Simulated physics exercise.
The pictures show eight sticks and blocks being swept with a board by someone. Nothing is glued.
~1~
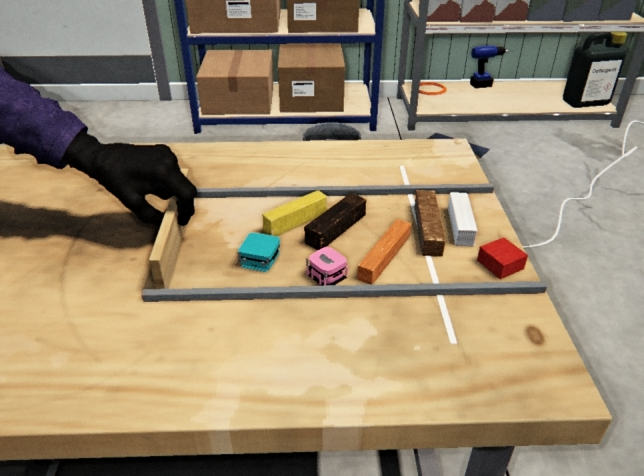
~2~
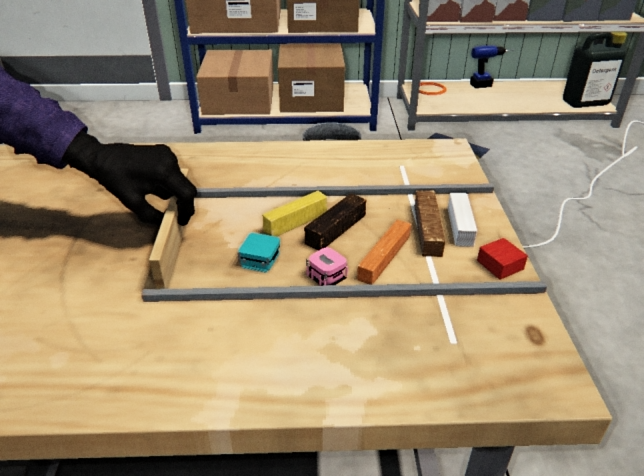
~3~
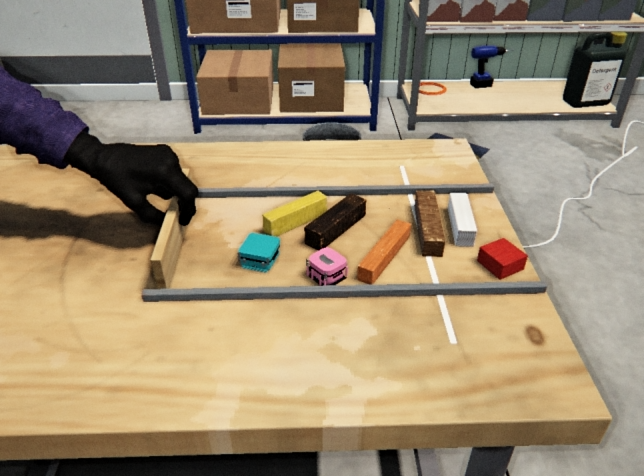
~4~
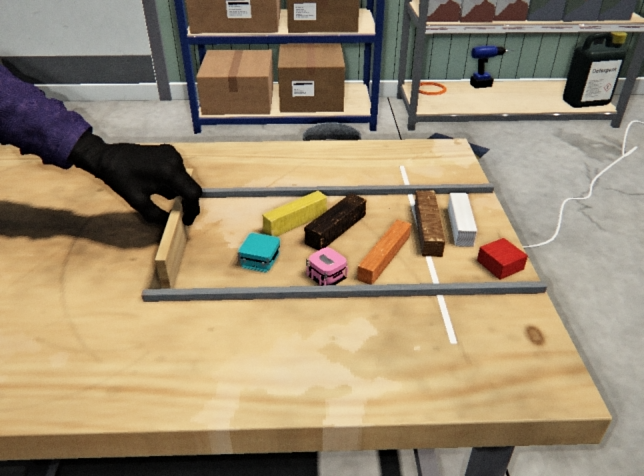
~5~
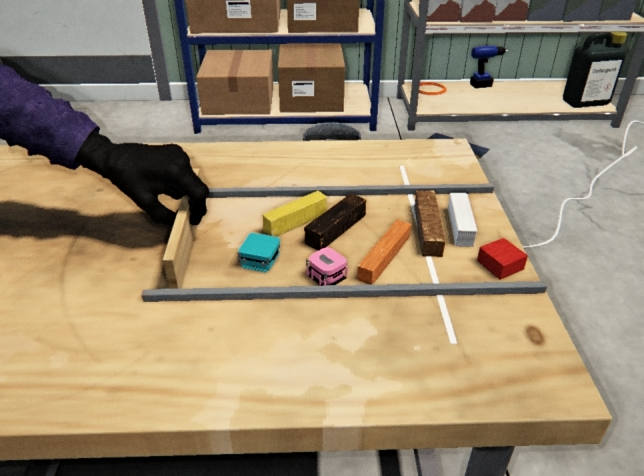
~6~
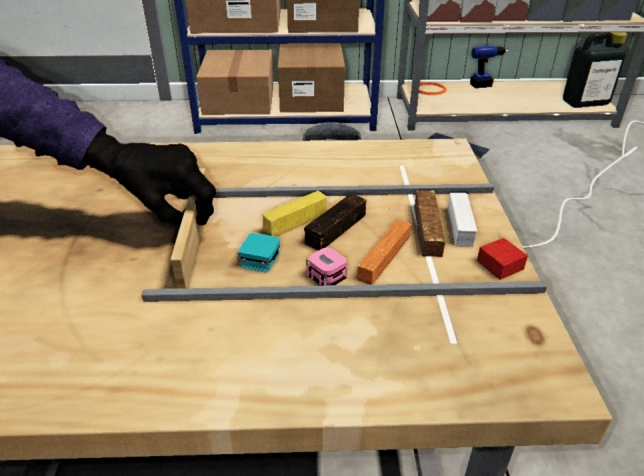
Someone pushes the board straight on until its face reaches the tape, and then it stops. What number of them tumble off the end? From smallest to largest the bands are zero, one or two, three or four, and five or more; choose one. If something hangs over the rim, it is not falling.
The right band is zero.
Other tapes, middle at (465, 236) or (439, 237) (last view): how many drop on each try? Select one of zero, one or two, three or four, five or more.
For each place: 3 or 4; none at all.
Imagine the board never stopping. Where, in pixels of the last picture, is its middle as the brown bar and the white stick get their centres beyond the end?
When the brown bar crosses, the middle is near (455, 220); when the white stick crosses, near (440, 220).
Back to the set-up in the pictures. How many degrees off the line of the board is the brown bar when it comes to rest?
I'd say it's about 15° out of line.
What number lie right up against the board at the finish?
So the total is 3.
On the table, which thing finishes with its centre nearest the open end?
The one in question is the white stick.
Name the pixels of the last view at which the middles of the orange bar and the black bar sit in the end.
In the last view, the middles sit near (473, 252) and near (445, 215).
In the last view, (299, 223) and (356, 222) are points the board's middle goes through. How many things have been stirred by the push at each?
Counts: 4 and 5.
A little later, none off yet; red block at rest near (502, 258); white stick at rest near (462, 219); brown bar at rest near (429, 222).
When it is over, the number that fall off is zero.
